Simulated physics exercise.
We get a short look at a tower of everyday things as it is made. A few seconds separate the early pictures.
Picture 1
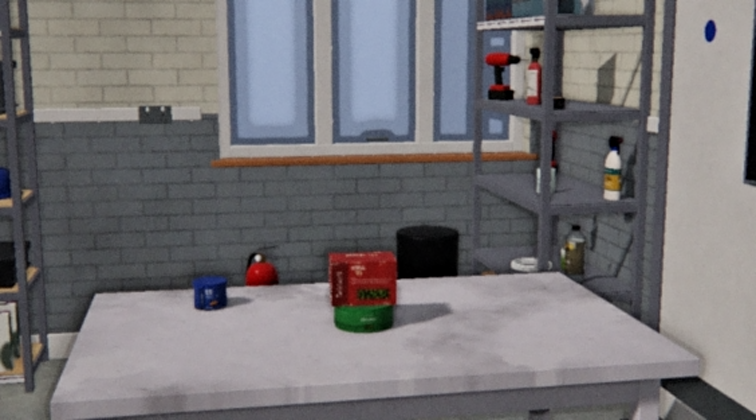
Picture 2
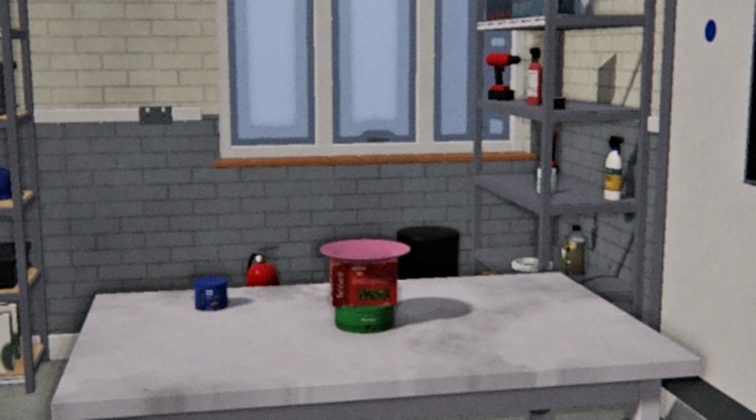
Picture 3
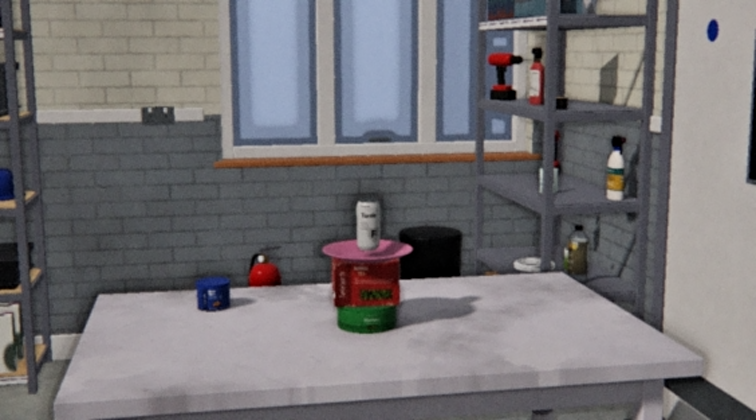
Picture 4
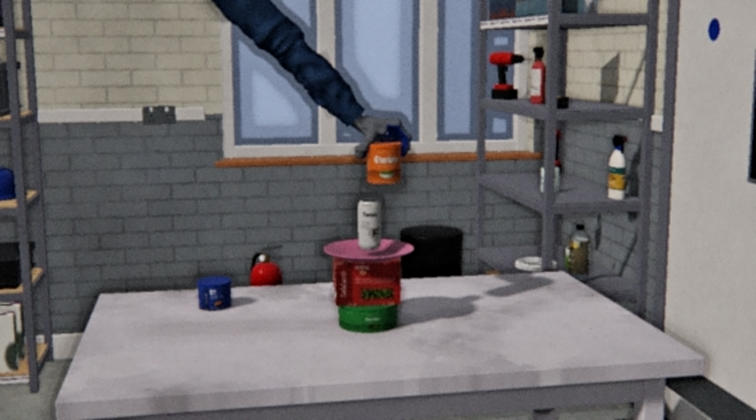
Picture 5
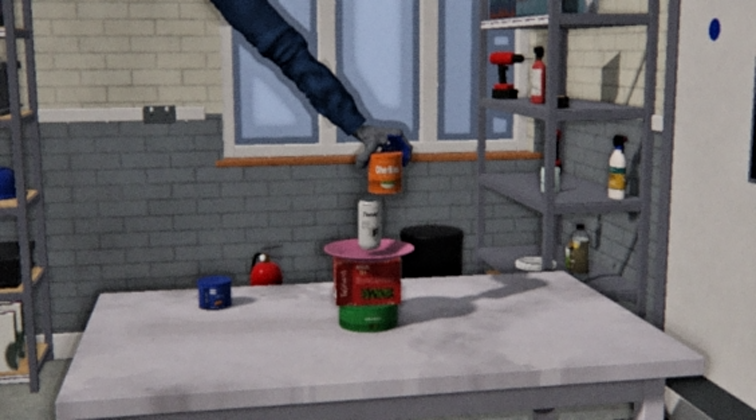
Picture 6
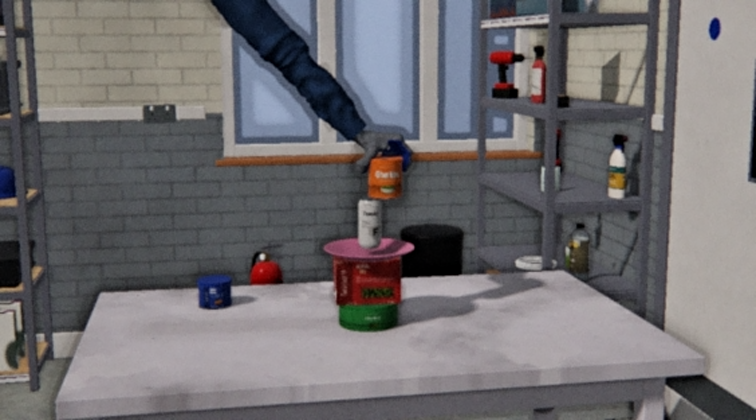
Gloved hand lowering an orange pot onto a white can, above a pink plate, red box and green tub stacked on a table.
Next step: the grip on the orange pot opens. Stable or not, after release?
Not stable.
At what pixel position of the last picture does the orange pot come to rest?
Around (444, 303).
Then, 0.40 s later than the last frame, orange pot now fallen.
Then, 0.70 s later than the last frame, things are still on the move.
Then, 1.00 s later than the last frame, as before.
When it is over, fallen, orange pot; the other 5 as before. End places, in pixels of the last picture, orange pot near (444, 303). The pile gives way.
